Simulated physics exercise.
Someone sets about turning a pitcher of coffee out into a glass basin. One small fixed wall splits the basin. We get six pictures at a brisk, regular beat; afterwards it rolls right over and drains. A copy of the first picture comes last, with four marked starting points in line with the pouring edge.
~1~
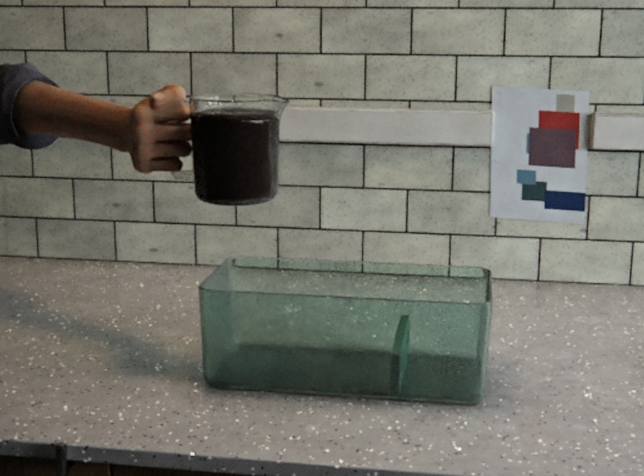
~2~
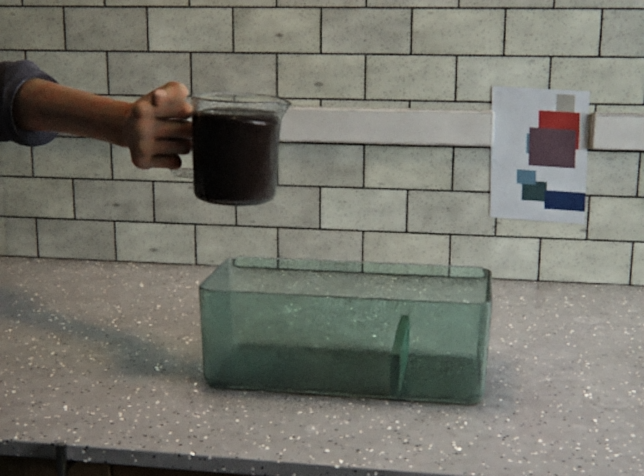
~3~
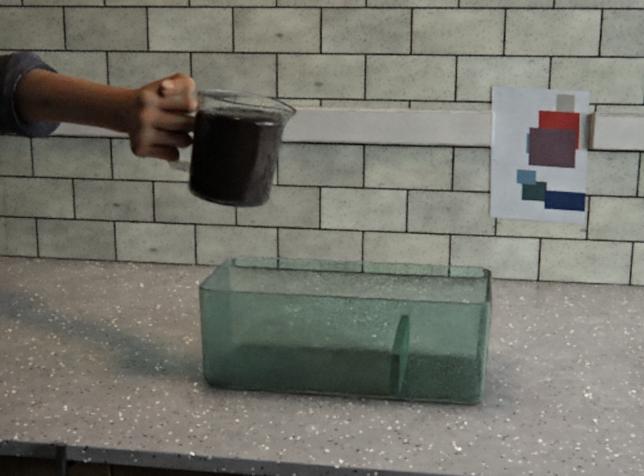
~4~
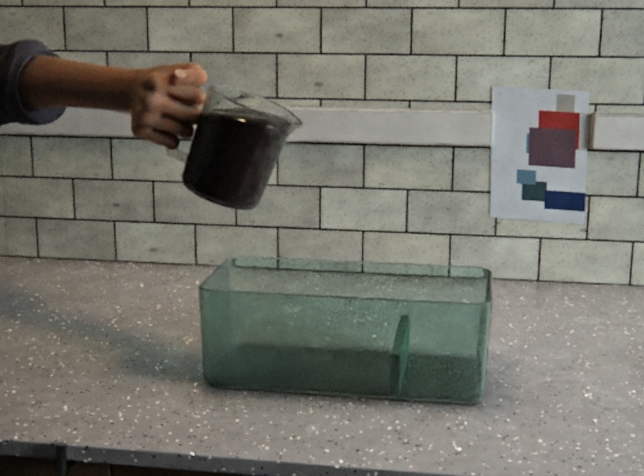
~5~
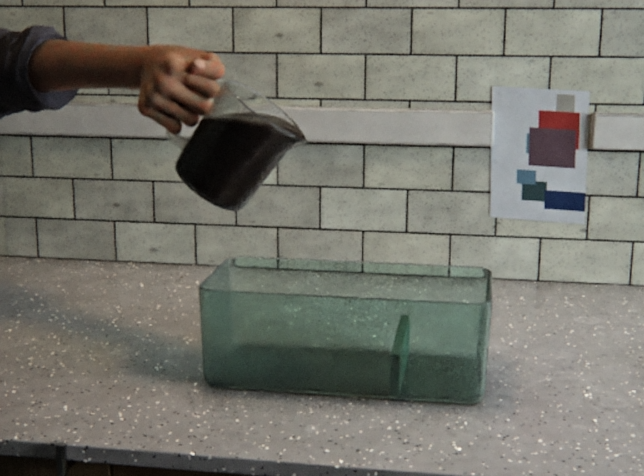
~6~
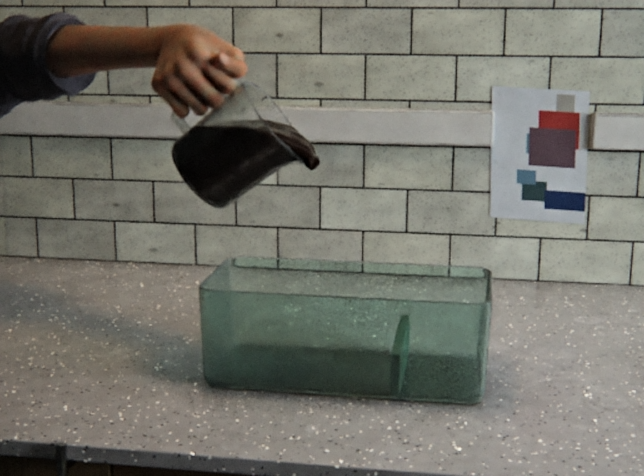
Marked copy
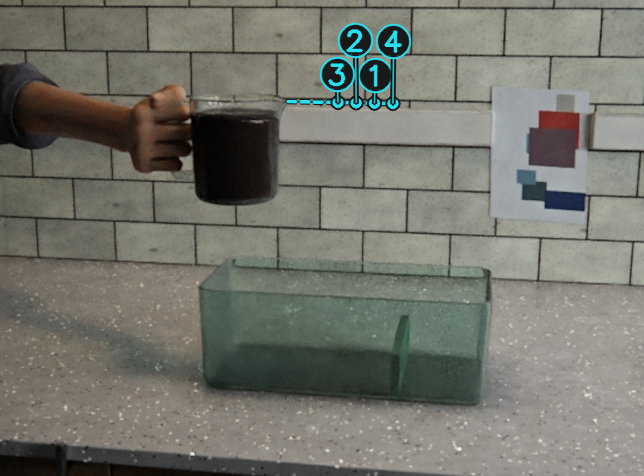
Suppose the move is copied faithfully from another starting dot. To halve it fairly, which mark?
2.
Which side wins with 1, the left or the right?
The right one.
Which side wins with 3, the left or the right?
More ends on the left.
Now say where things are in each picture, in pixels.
Upright, lip at (287, 101); basin from (205, 383) to (484, 402); top of the wall at (401, 333); nothing has left yet, in the first frame.
Tipped about 2°, lip at (289, 103); nothing has left yet, in the second frame.
Tipped about 10°, lip at (295, 111); nothing has left yet, in the third frame.
Tipped about 21°, lip at (301, 124); nothing has left yet, in the fourth frame.
Tipped about 35°, lip at (305, 141); nothing has left yet, in the fifth frame.
Tipped about 52°, lip at (304, 161); coffee is over the lip, down to (311, 167), in the sixth frame.
On the marked copy, 1 at (374, 103); 2 at (356, 102); 3 at (337, 102); 4 at (392, 103).
With 1, about 21 % ends left of the wall and 72 % right of it; 7 % is lost outside.
With 2, about 50 % ends left of the wall and 46 % right of it; 4 % is lost outside.
With 3, about 74 % ends left of the wall and 20 % right of it; 6 % is lost outside.
With 4, about 25 % ends left of the wall and 69 % right of it; 6 % is lost outside.
